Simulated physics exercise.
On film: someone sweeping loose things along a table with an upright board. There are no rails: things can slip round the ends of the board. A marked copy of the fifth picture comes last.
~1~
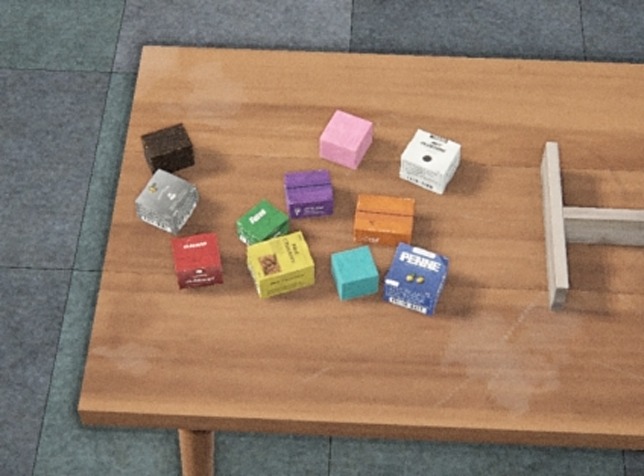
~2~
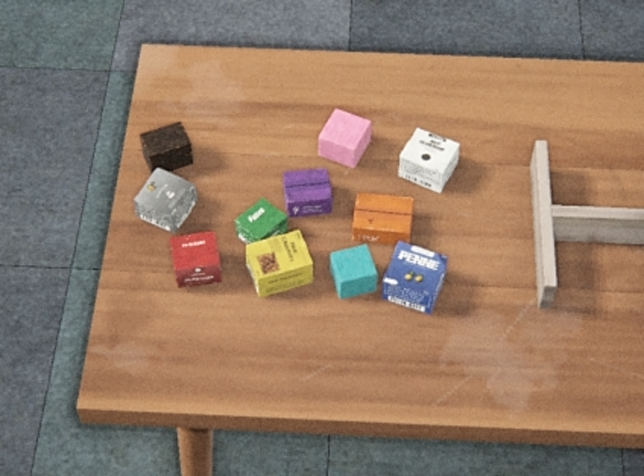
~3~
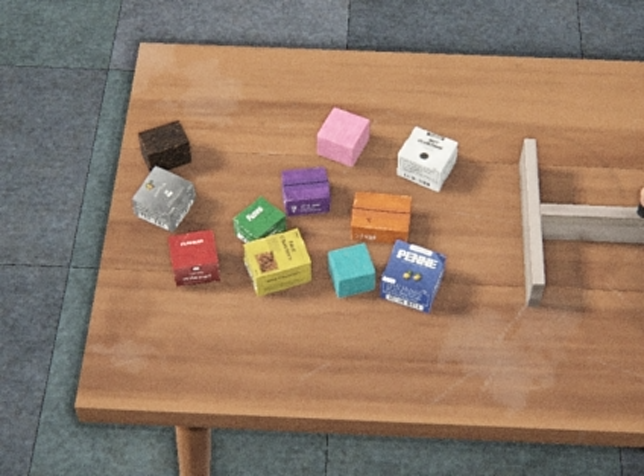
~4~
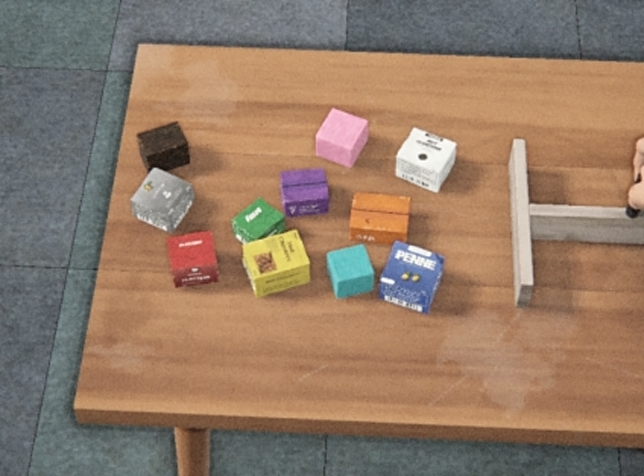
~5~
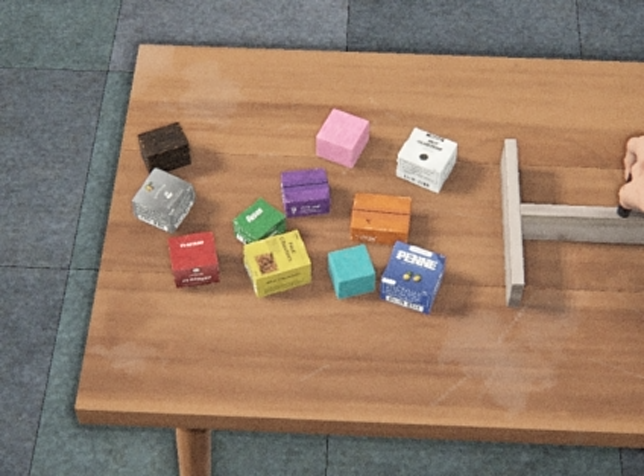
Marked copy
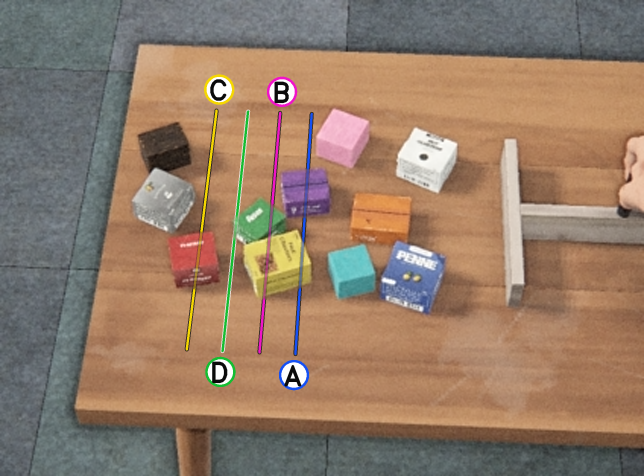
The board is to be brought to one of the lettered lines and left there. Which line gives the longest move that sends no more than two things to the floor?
Stop at D.
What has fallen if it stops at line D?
The red box.
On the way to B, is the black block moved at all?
No.
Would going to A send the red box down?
No.
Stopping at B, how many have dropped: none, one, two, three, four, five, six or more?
In all, one.
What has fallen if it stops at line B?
The red box goes over.
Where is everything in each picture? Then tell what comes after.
Board (557, 212); green box (263, 228); grey box (167, 202), in the first frame.
Board (546, 210); red box (196, 259), in the second frame.
Board (534, 208); purple box (306, 192), in the third frame.
Board (523, 209); turquoise block (351, 271), in the fourth frame.
Board (514, 208); pink block (343, 138); black block (164, 150); blue box (413, 277), in the fifth frame.
On the marked copy, A at (304, 226); B at (271, 225); C at (203, 222); D at (236, 223).
Following D. Soon after the start, board (414, 205); blue box (380, 276); turquoise block (334, 270).
Later, board (314, 201); red box (133, 258); yellow box (185, 262).
In the end, board (240, 198); red box over the edge; yellow box (109, 259); one fallen.
As for the rest, A is within the limit but short; B is within the limit but short; C drops three.
